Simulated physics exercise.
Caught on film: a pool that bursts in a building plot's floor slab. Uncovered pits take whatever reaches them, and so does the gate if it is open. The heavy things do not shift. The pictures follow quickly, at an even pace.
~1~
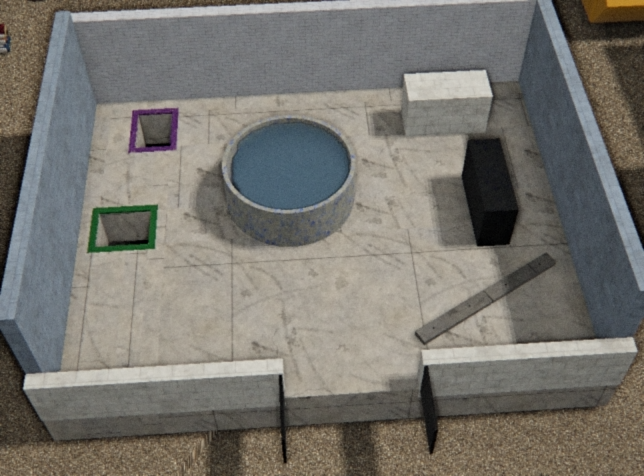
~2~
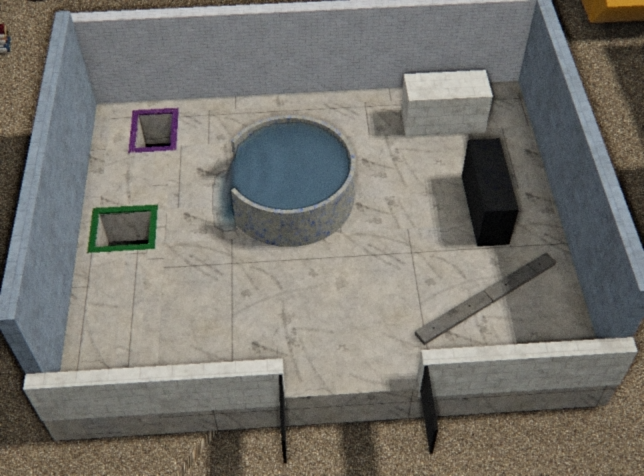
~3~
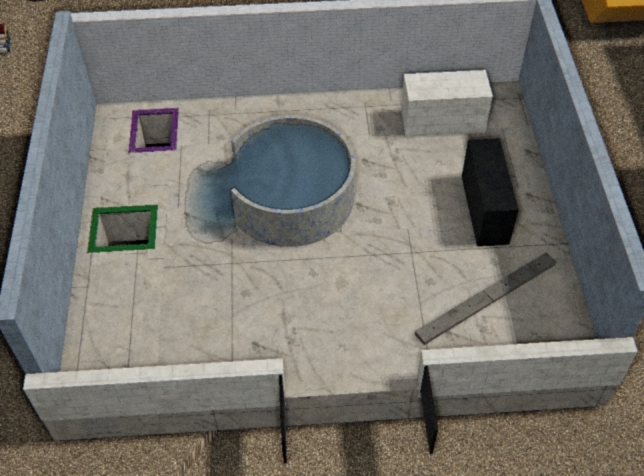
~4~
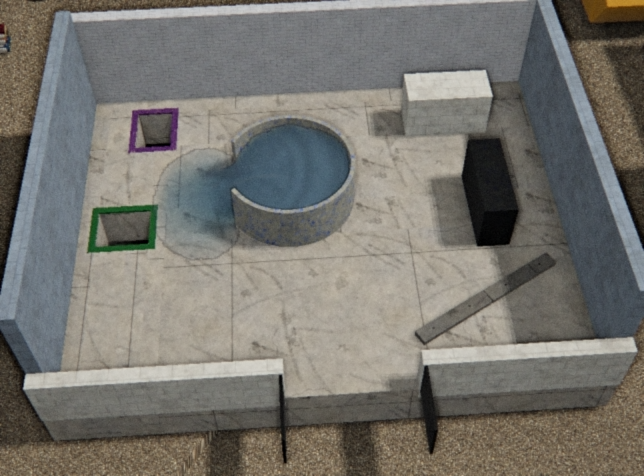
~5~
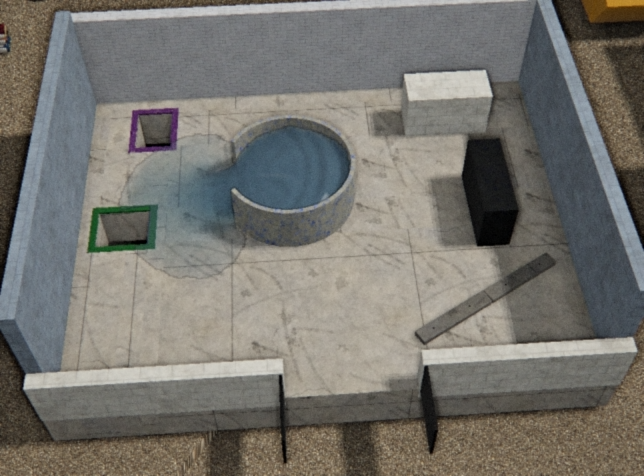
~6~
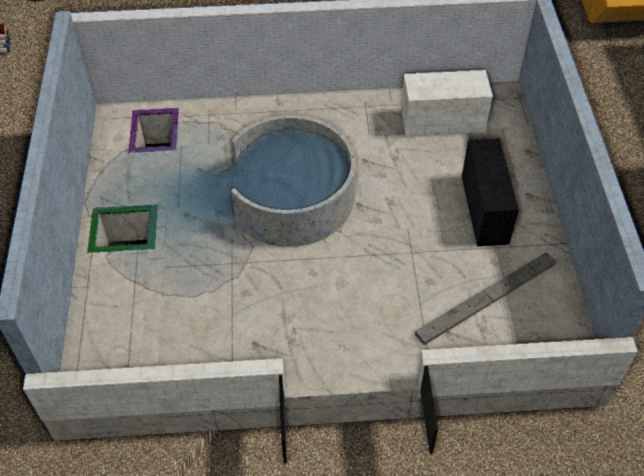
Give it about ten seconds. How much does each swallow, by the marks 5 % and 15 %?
The gate takes under 5 %; the purple pit takes over 15 %; the green pit takes over 15 %.
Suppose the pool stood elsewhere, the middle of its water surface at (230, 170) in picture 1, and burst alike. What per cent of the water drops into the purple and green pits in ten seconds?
In per cent: Purple 20, green 50.
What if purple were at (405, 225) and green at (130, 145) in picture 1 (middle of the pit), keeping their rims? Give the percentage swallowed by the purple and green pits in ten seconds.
Per cent: Purple 4, green 35.
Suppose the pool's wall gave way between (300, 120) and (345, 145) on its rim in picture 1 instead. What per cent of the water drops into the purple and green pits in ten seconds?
Parts in a hundred: Purple 12, green 4.
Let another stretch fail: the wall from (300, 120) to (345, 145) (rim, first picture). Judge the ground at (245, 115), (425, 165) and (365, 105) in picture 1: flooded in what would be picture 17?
As listed: Under water, awash, wet.
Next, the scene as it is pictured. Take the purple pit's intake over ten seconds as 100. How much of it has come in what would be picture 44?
I make it 75 per cent.
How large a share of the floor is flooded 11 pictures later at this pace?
Near 25 in a hundred.
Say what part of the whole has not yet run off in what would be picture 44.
Close to 52 %.
A moment on, water covers 20 % of the floor; the gate 0 %, the purple pit 2 %, the green pit 8 %.
Next, water covers 25 % of the floor; the gate 0 %, the purple pit 4 %, the green pit 15 %.
Then, water covers 35 % of the floor; the gate 0 %, the purple pit 10 %, the green pit 23 %.
Later, water covers 60 % of the floor; the gate 0 %, the purple pit 18 %, the green pit 31 %.
In the end, water covers 70 % of the floor; the gate 1 %, the purple pit 24 %, the green pit 37 %.
